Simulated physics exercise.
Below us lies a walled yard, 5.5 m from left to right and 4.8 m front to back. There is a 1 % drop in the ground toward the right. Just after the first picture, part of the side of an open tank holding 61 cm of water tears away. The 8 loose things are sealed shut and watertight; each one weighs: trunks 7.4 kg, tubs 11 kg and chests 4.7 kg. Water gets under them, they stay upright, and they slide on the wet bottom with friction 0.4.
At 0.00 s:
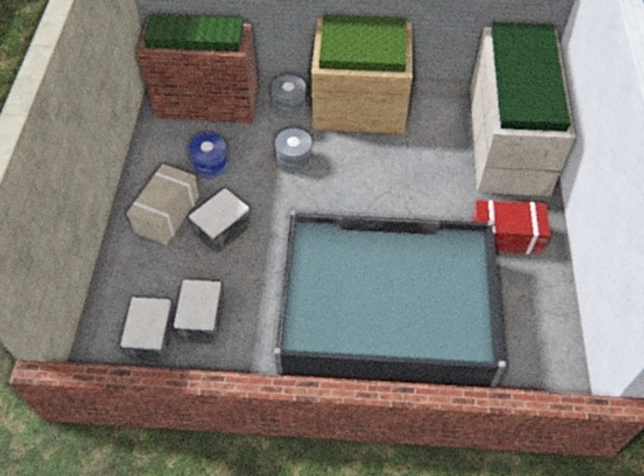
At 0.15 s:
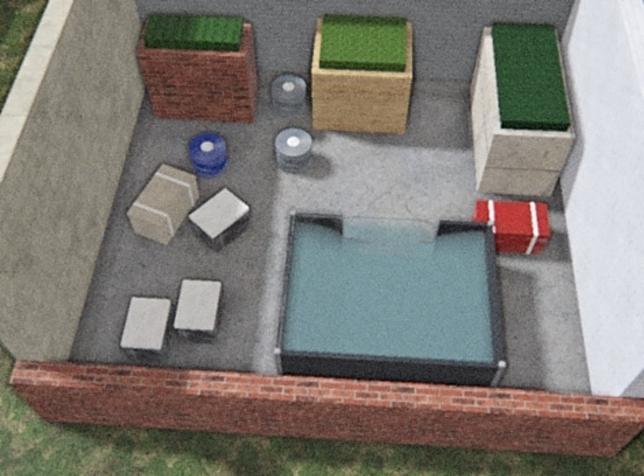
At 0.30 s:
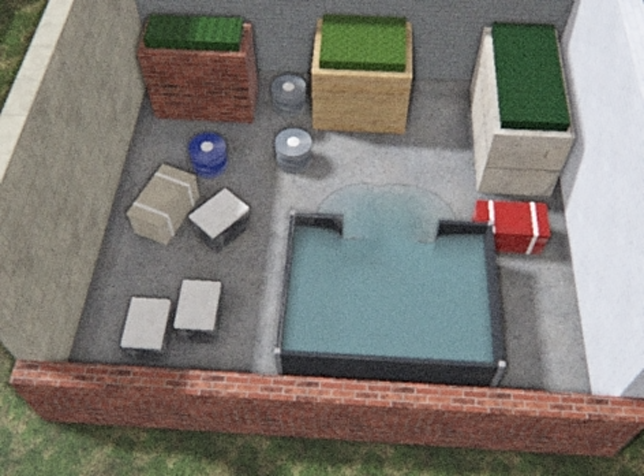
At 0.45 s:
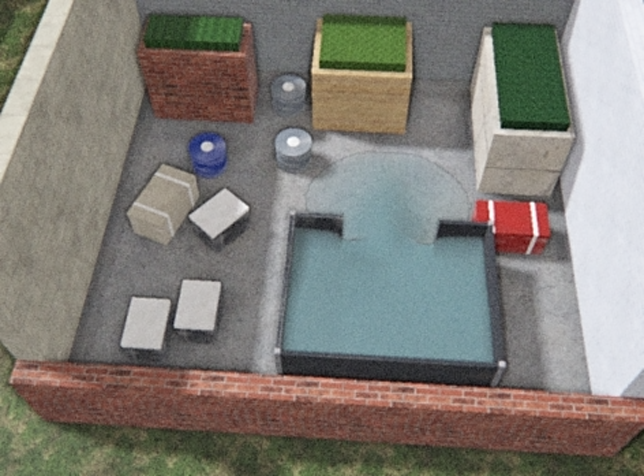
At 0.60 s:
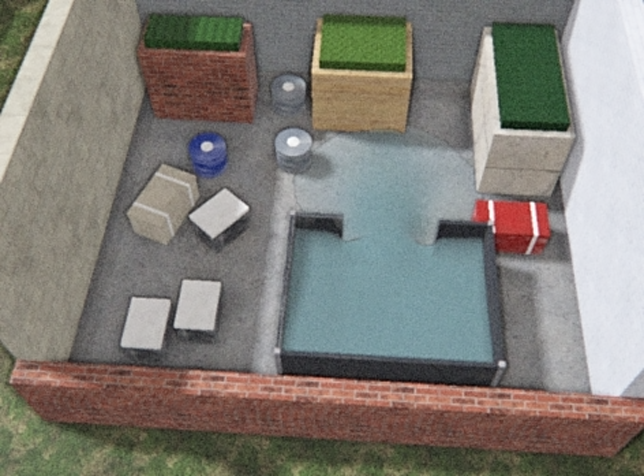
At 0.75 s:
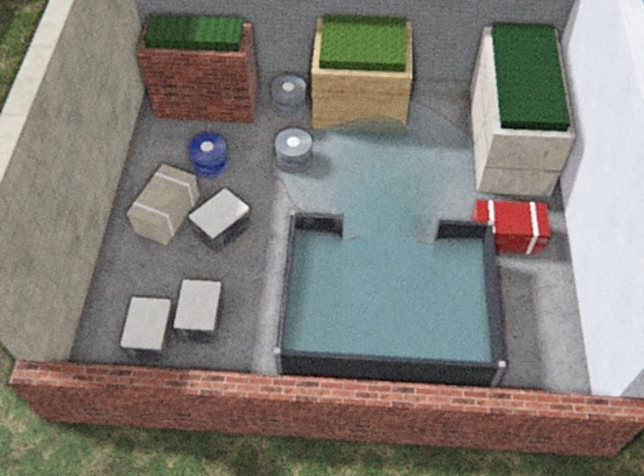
A walled yard held an open tank of water, and part of its far side gave way, letting water spread across the ground toward the planters while the tubs and boxes stayed put.
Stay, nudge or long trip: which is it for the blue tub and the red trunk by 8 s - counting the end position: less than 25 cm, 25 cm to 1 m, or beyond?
My prediction: The blue tub goes a long way; the red trunk goes a long way.
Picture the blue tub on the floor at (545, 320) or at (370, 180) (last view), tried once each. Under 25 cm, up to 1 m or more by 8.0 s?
Moved partway; swept far.
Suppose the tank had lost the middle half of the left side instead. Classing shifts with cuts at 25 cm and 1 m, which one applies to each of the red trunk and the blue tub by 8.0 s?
Log: Red trunk small displacement; blue tub large displacement.
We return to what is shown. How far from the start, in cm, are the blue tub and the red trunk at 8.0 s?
Roughly 250 cm and 140 cm.
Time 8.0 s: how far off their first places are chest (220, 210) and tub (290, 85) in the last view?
The first ends 50 cm from its start, the second 50 cm.
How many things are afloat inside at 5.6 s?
Then: 5.
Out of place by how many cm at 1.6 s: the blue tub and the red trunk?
About 0 cm and 0 cm, respectively.
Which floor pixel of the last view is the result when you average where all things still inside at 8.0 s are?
Around (269, 289).
After 1.6 s the blue tub is near (207, 147), 0.0 m from its start, aground; the red trunk is near (513, 218), 0.0 m from its start, aground; 0 afloat.
After 3.6 s the blue tub is near (127, 191), 1.1 m from its start, afloat; the red trunk is near (495, 222), 0.2 m from its start, aground; 4 afloat.
After 5.6 s the blue tub is near (118, 319), 2.5 m from its start, aground; the red trunk is near (537, 263), 0.7 m from its start, afloat; 5 afloat.
After 8.0 s the blue tub is near (179, 338), 2.6 m from its start, afloat; the red trunk is near (520, 317), 1.3 m from its start, afloat; 8 afloat.
